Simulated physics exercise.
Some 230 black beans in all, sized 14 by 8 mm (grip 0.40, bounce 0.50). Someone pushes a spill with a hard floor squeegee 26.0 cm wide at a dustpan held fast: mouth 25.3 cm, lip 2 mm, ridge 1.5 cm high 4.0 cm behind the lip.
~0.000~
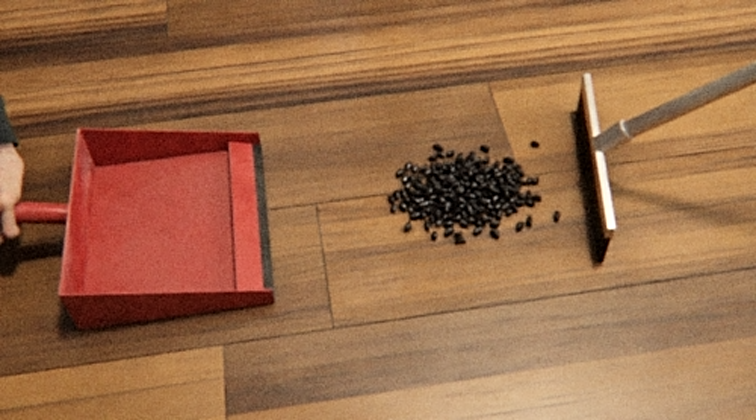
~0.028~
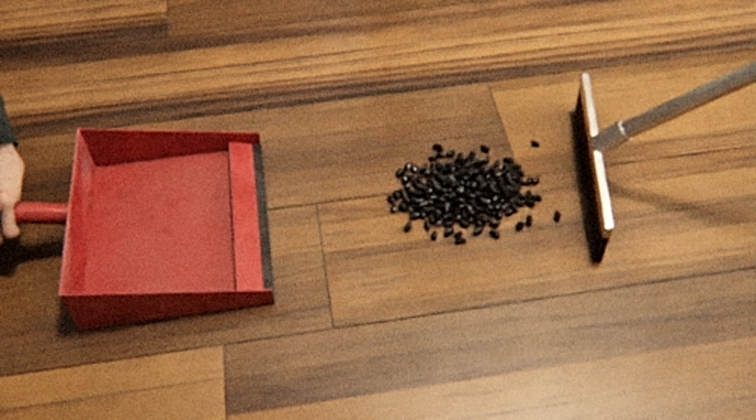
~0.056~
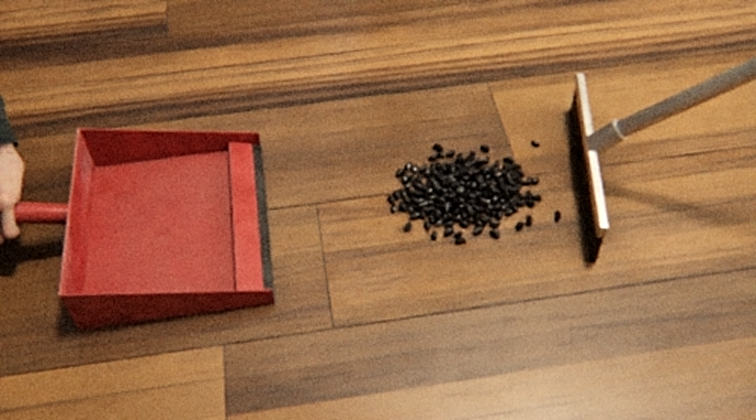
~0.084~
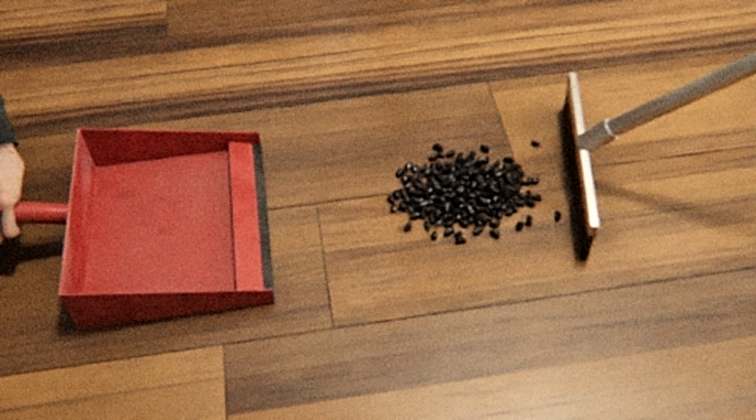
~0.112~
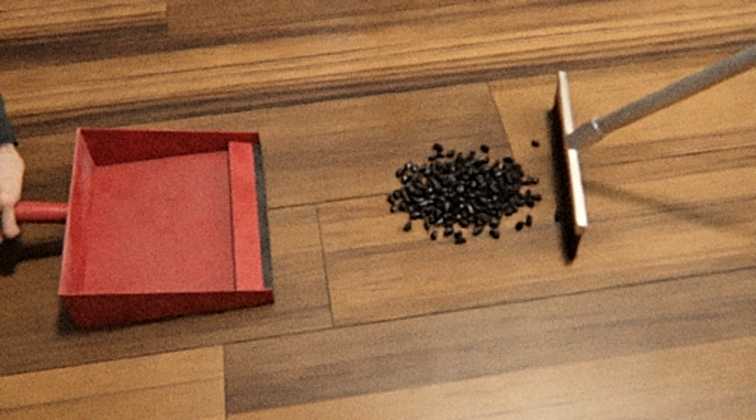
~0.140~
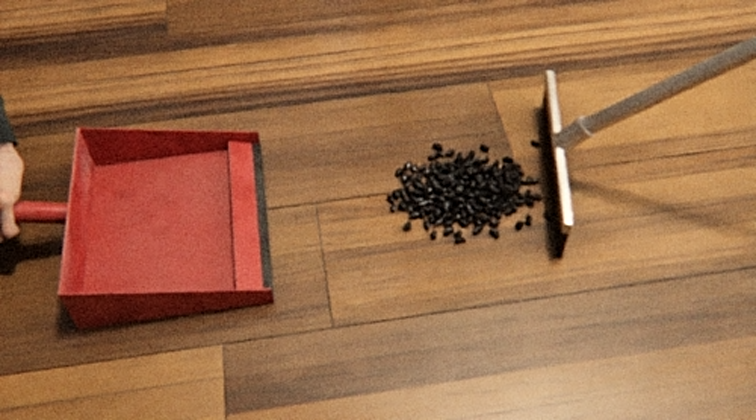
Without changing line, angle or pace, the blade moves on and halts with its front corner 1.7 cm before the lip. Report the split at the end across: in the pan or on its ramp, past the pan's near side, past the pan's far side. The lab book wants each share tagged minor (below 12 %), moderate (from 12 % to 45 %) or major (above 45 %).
Tags: Pan = moderate; near side = minor; far side = moderate.
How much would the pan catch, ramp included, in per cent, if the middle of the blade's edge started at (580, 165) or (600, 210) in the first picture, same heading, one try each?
Close to 25 in a hundred, then close to 25 in a hundred.
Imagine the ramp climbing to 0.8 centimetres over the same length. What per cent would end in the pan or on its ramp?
Something like 30 per cent, ramp included.
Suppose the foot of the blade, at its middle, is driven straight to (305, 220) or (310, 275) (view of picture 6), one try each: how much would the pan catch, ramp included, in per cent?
Some 15 per cent on the first try, 5 per cent on the second.
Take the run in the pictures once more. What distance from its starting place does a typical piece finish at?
I'd put it near 26 cm.
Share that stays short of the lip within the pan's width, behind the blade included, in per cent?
Some 55 per cent of them end up there.
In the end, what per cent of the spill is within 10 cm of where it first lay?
The figure is some 0 percent.
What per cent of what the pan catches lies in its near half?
Share: Approx. 20 %.
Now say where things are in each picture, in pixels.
The first picture shows blade from (609, 232) to (585, 83), moved 0.0 cm, 0 of the pieces shifted so far; middle of the pieces at (468, 191); pan at (162, 232).
The second picture shows blade from (607, 232) to (584, 82), moved 0.2 cm, 0 of the pieces shifted so far; middle of the pieces at (468, 191).
The third picture shows blade from (602, 231) to (579, 82), moved 0.8 cm, 0 of the pieces shifted so far; middle of the pieces at (468, 191).
The fourth picture shows blade from (593, 231) to (571, 81), moved 1.8 cm, 0 of the pieces shifted so far; middle of the pieces at (468, 191).
The fifth picture shows blade from (580, 229) to (561, 80), moved 3.2 cm, 0 of the pieces shifted so far; middle of the pieces at (468, 191).
The sixth picture shows blade from (567, 228) to (549, 79), moved 4.7 cm, 1 of the pieces shifted so far; middle of the pieces at (468, 191); pan at (161, 231). The blade's pace is about 0.52 m/s, heading 17 degrees away from the viewer's side.
After 0.45 s, middle of the blade 21 cm from the lip; 0 % over the lip, far side 0 %, near side 0 %.
After 0.66 s, middle of the blade 11 cm from the lip; 0 % over the lip, far side 10 %, near side 0 %.
After 0.99 s, middle of the blade 4 cm from the lip; 25 % over the lip, far side 20 %, near side 5 %.
In the end, at 2.4 s, pan 25 %, near side 5 %, far side 20 %, in front of the lip or behind the blade 55 %.
